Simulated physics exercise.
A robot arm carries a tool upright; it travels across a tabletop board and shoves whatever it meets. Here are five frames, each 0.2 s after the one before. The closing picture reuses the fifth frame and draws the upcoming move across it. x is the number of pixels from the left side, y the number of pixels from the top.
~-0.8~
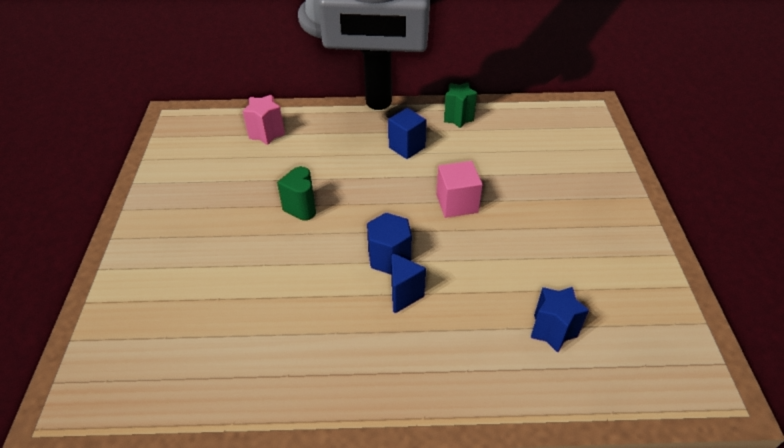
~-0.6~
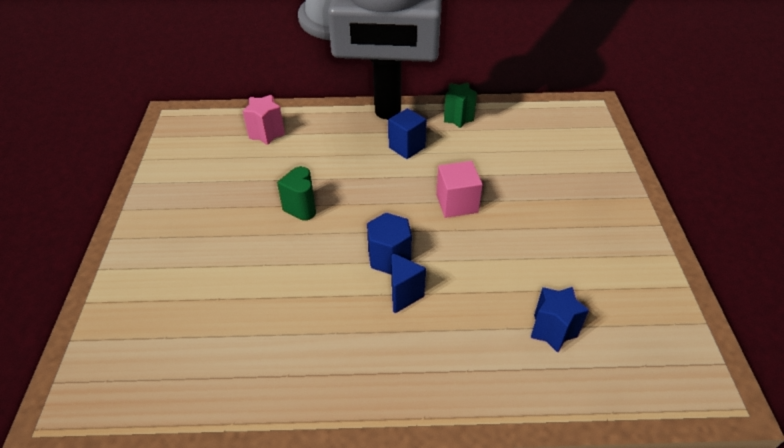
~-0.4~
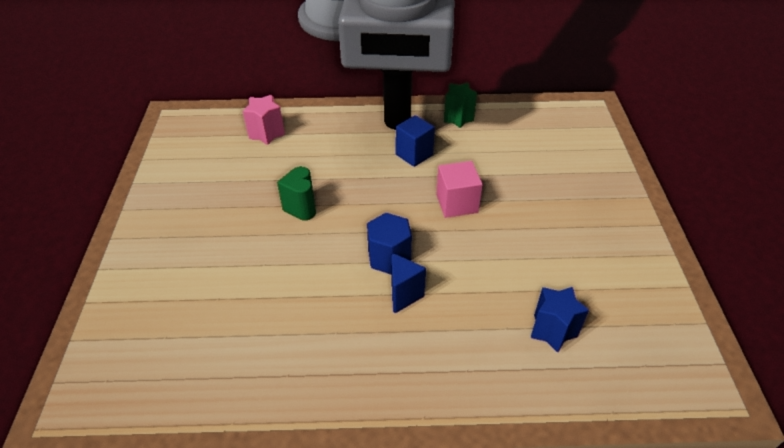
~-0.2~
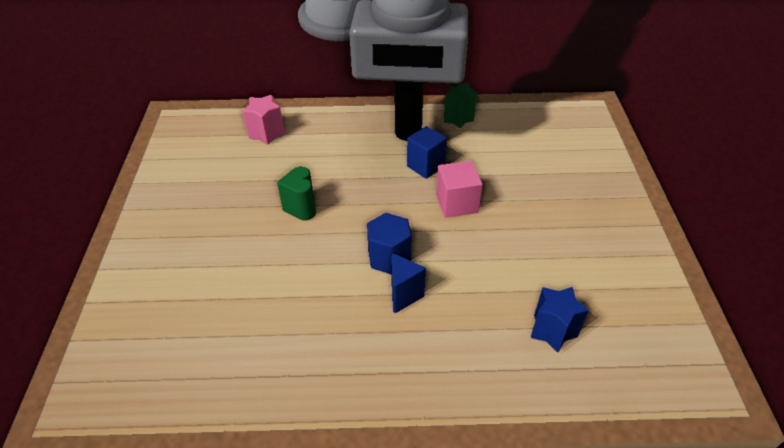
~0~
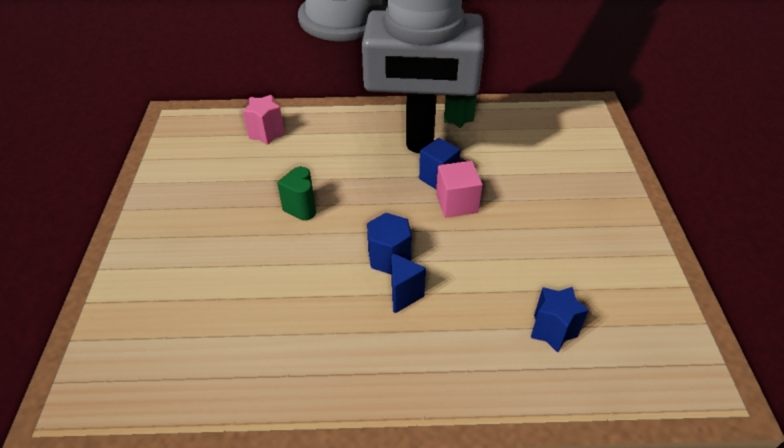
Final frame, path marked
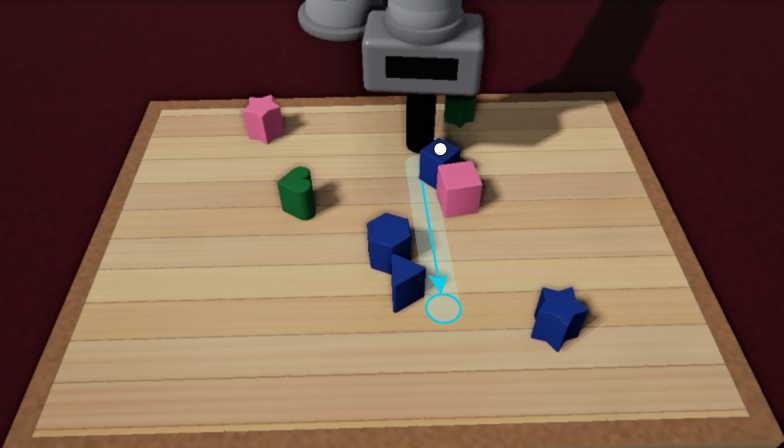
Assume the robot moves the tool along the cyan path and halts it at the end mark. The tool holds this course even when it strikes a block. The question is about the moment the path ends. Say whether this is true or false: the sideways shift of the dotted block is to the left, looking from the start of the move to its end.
It is true.
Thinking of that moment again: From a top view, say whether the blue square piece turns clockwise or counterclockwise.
Looking down on the board, it turns counter-clockwise.
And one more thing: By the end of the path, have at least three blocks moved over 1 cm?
I expect not.
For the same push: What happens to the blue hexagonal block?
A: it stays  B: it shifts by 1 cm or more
My pick is A.
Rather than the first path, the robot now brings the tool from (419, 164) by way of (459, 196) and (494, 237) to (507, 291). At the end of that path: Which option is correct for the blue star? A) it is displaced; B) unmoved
The correct letter is A.
The line goes in a line from (419, 164) to (443, 308); the dot is on the blue square piece.
On the path given first. One third of the way, tool at (427, 187); blue square piece at (456, 186), turned 20° anticlockwise; pink square piece at (489, 198), turned 55° anticlockwise.
Two thirds of the way, tool at (435, 235); blue square piece at (465, 201), turned 45° anticlockwise; pink square piece at (501, 203), turned 80° anticlockwise.
At the end, tool at (445, 291); blue hexagonal block unmoved; blue three-sided block unmoved; blue square piece at (465, 201), turned 45° anticlockwise; pink square piece at (501, 203), turned 80° anticlockwise.
